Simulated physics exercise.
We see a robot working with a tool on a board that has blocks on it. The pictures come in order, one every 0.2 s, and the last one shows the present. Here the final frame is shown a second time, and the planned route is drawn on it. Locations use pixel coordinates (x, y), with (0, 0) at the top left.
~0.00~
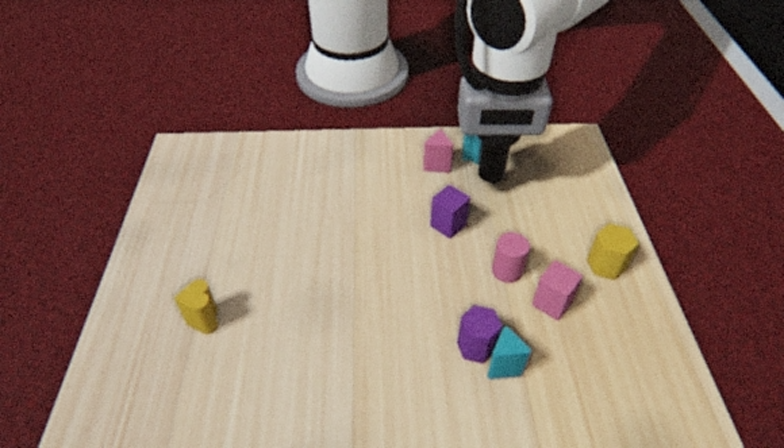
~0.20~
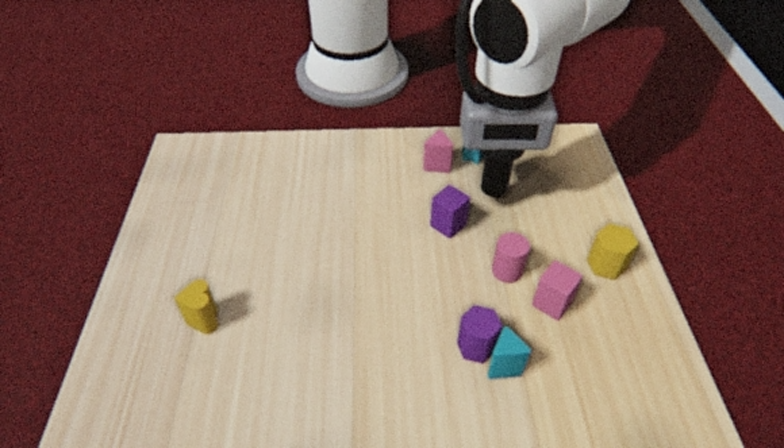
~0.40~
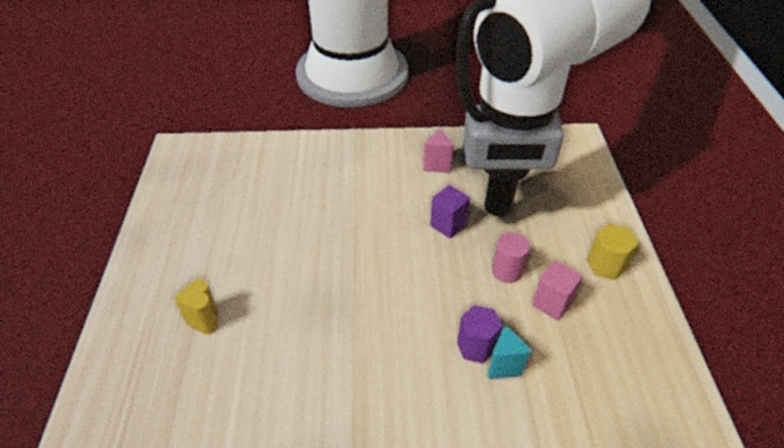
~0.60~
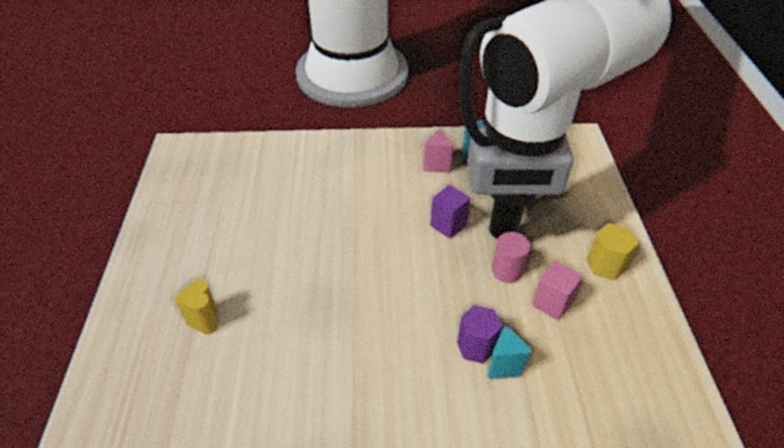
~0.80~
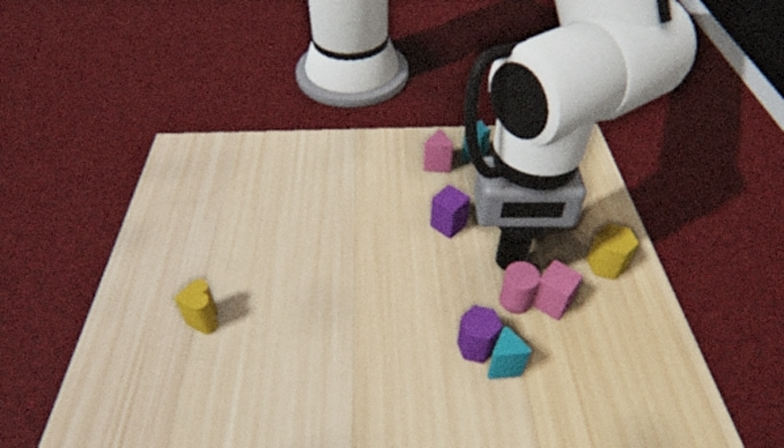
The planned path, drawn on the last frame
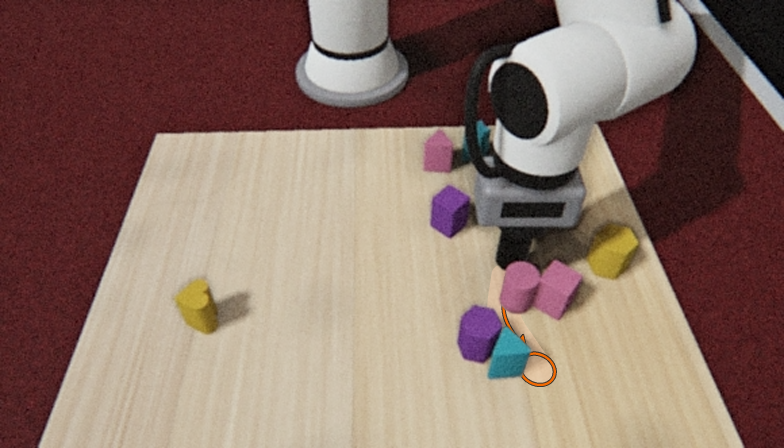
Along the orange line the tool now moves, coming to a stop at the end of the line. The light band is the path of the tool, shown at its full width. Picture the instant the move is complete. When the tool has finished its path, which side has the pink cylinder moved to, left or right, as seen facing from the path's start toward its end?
Off to the left side.
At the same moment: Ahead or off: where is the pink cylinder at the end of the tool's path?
By then it is in front of the tool.
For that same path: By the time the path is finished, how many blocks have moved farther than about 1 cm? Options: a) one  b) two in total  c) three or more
a
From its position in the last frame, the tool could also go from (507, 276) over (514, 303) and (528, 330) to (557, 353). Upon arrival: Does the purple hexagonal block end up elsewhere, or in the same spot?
When the path is over, the purple hexagonal block is still on its spot.
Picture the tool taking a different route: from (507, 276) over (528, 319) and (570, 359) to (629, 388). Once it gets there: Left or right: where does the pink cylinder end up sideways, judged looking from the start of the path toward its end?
Seen from start to end, it moves right.
The drawn path runs from (507, 276) by way of (504, 305) and (515, 336) to (537, 369).
On the path given first. One third of the way, tool at (507, 291); pink cylinder at (530, 304).
Two thirds of the way, tool at (520, 323); pink cylinder at (551, 336).
At the end, tool at (542, 355); turquoise three-sided block not moved; pink cylinder at (581, 365).
